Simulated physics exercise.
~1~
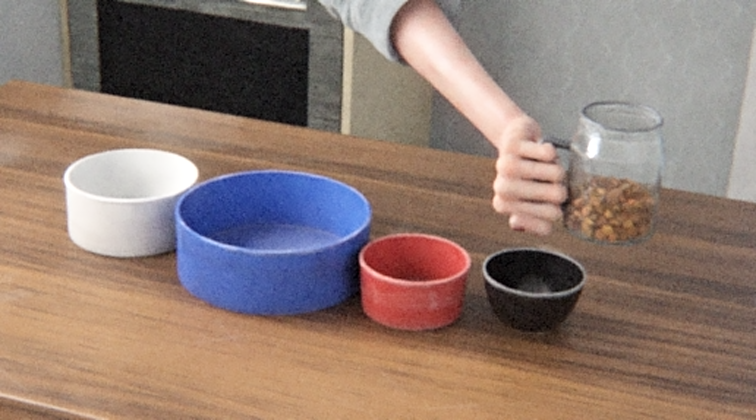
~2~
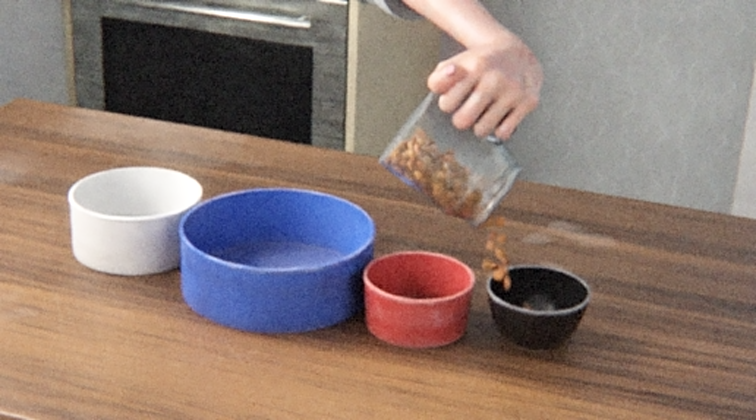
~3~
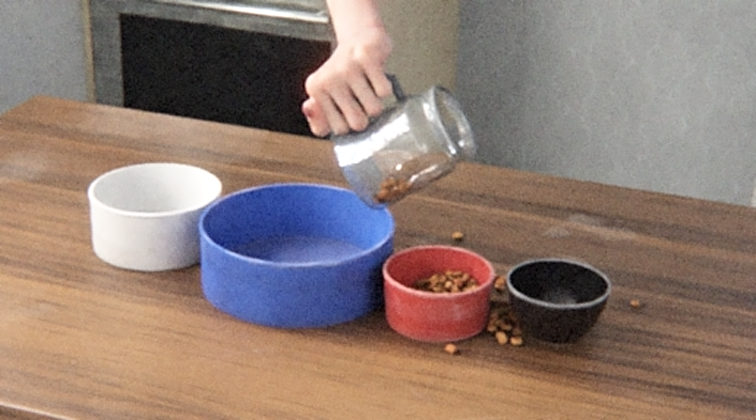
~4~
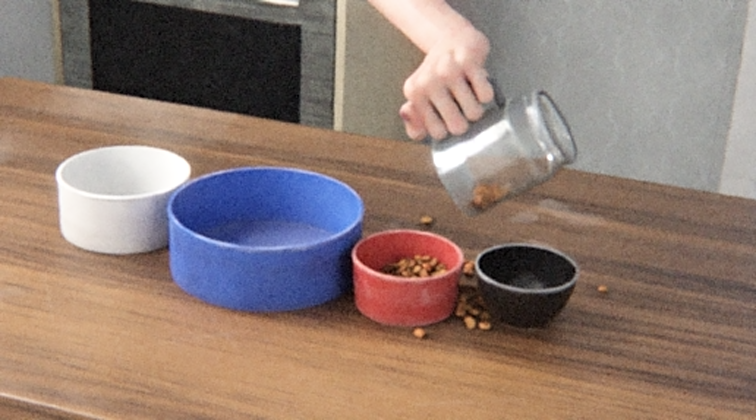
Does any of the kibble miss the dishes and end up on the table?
Yes, a fair share of it lies loose on the table around the red dish and the black bowl. Most of the rest is in the red dish, while the blue and white pots stay empty.
A hand pours kibble from a jar, mostly into the red dish, spilling some around it.
